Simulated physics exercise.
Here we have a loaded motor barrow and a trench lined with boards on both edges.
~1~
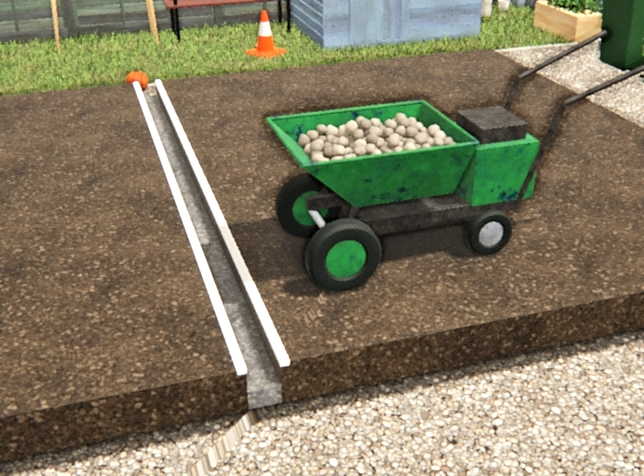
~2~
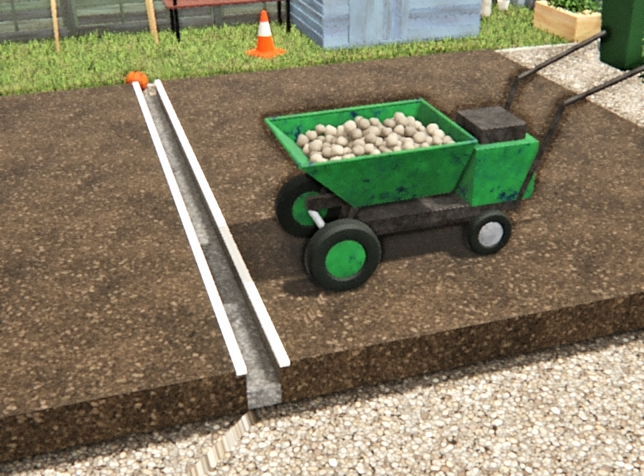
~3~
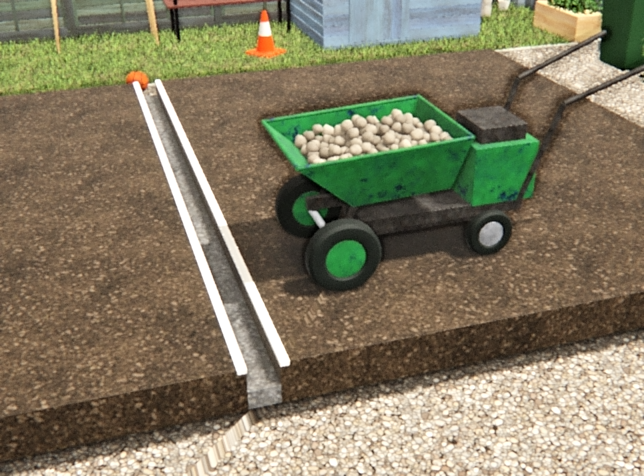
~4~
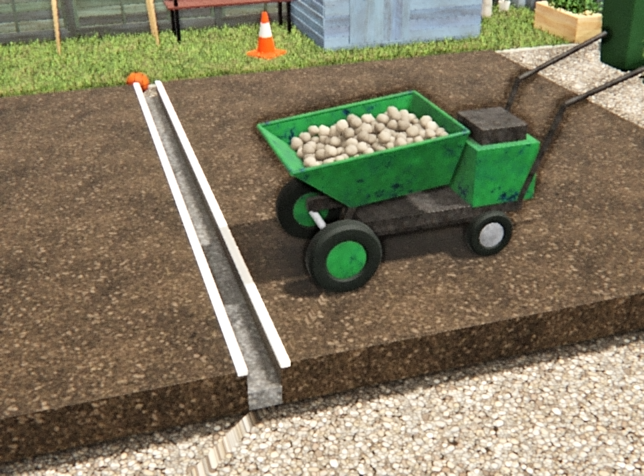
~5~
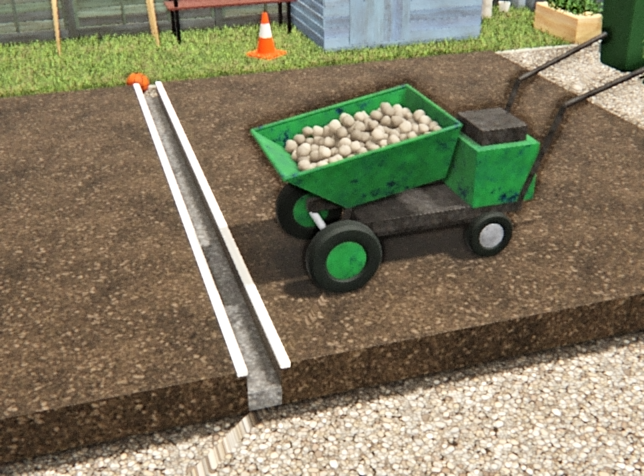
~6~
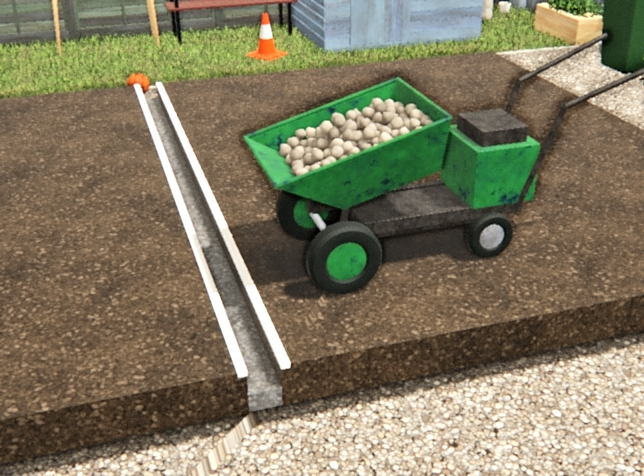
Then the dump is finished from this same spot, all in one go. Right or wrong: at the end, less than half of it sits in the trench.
Right.
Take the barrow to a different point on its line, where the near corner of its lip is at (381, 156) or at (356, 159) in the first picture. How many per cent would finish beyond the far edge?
Roughly 10 per cent at the first spot and 30 per cent at the second.
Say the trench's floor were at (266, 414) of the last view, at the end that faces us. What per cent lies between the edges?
10 %.
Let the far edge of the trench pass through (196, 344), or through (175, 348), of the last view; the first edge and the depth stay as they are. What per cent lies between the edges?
You'd get 60 % in the first case and 80 % in the second.
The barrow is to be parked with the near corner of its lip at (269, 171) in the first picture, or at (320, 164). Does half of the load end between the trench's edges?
Respectively: A smaller portion, a smaller portion.
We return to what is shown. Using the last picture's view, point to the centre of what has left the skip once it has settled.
Near pixel (164, 285).
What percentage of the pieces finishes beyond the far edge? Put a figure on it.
It works out to close to 75 per cent.
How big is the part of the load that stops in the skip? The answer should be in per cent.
Roughly 10 percent.
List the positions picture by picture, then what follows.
The first frame shows lip of the skip at (303, 166), level; top of the load at (378, 144), river pebbles; first edge of the trench at (270, 328); far edge at (229, 335), the trench under half as wide as the skip, and about as deep as wide.
The second frame shows lip of the skip at (301, 167), level; top of the load at (393, 138).
The third frame shows lip of the skip at (298, 169), tipped barely; top of the load at (390, 136).
The fourth frame shows lip of the skip at (292, 174), tipped a little; top of the load at (396, 137).
The fifth frame shows lip of the skip at (285, 179), tipped a little; top of the load at (390, 134).
The sixth frame shows lip of the skip at (277, 187), tipped clearly; top of the load at (390, 131); first edge of the trench at (270, 330); far edge at (230, 338).
Soon, skip tipped steeply; all in the skip.
A while on, skip tipped right over; about two thirds in the skip; a stray few in or heaped over the trench; about a quarter beyond it; a stray few falling.
Towards the end, skip tipped right over; a small part in the skip; a small part in or heaped over the trench; most beyond it.
Finally, skip tipped right over; a small part in the skip; a small part in or heaped over the trench; most beyond it.
